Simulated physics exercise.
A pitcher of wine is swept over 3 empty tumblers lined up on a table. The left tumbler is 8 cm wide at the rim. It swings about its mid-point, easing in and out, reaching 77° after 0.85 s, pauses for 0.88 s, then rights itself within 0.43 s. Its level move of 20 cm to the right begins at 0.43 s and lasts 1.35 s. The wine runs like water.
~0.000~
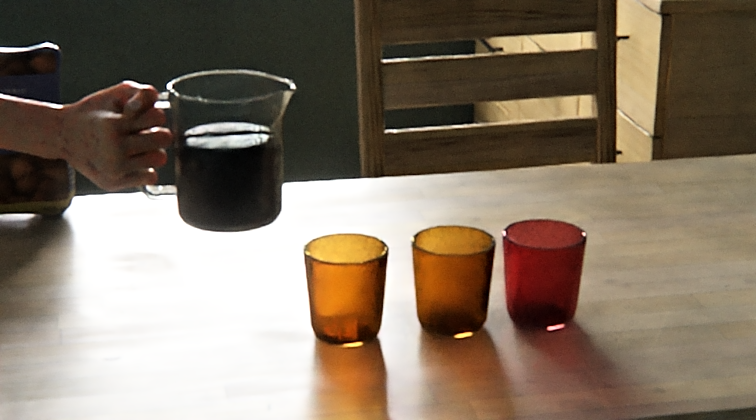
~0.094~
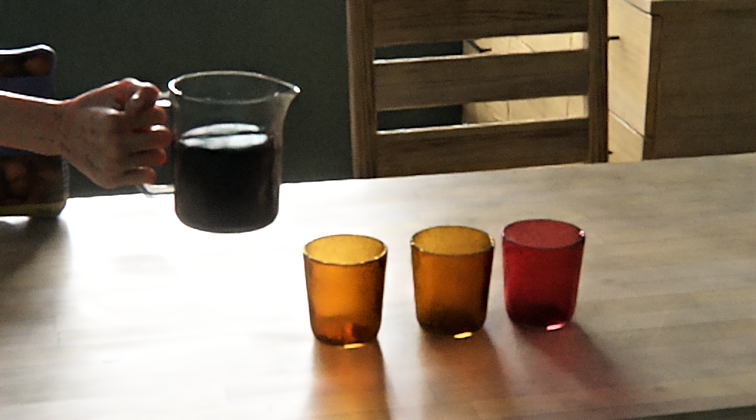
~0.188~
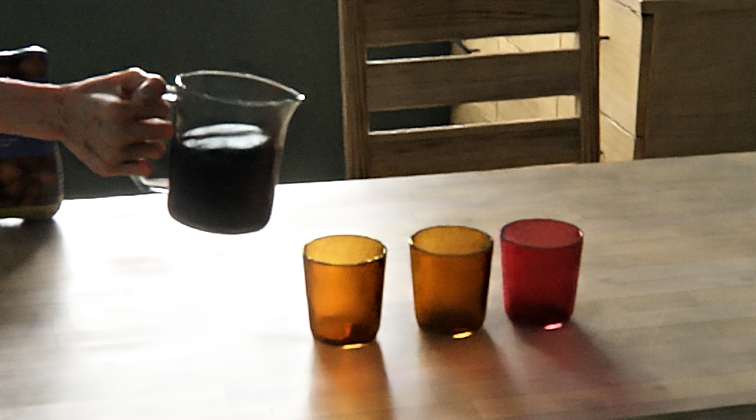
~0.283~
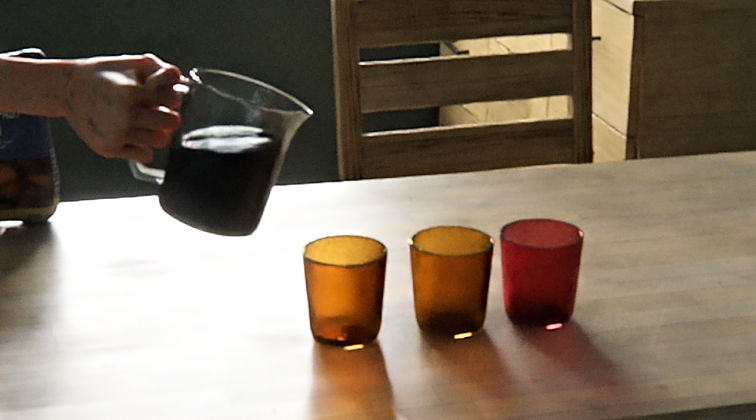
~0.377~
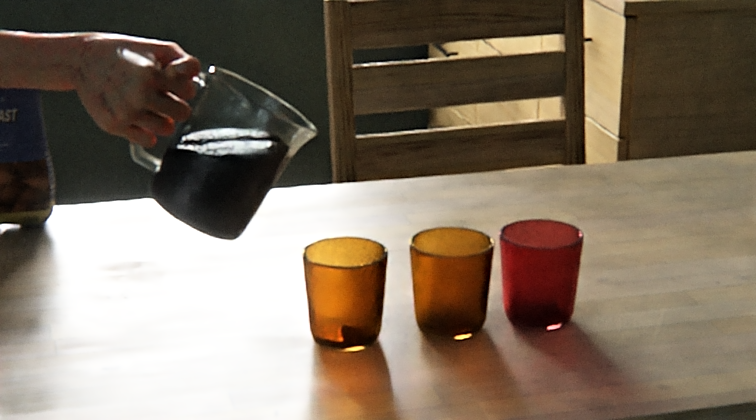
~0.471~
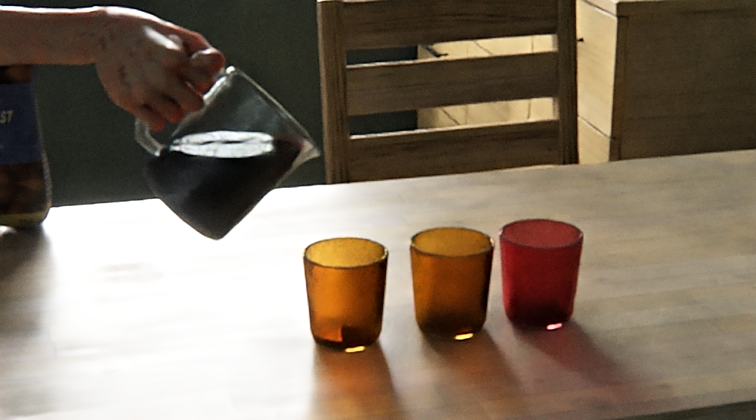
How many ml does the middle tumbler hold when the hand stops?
Roughly 190 ml lands in it.
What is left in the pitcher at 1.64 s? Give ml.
Close to 120 ml.
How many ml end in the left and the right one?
Roughly 30 ml left, 90 ml right.
Then, 0.94 s in, the tilt is 77° and from the left they hold 30 ml, 25 ml, 0 ml, the pitcher 315 ml, and 50 ml is on the table.
Then, 1.28 s in, the tilt is 77° and from the left they hold 30 ml, 185 ml, 0 ml, the pitcher 185 ml, and 80 ml is on the table.
Then, 1.64 s in, the tilt is 77° and from the left they hold 30 ml, 190 ml, 55 ml, the pitcher 120 ml, and 110 ml is on the table.
Then, 2.03 s in, the tilt is 16° and from the left they hold 30 ml, 190 ml, 85 ml, the pitcher 100 ml, and 110 ml is on the table.
Finally, from the left they hold 30 ml, 190 ml, 85 ml, the pitcher 100 ml, and 110 ml is on the table.
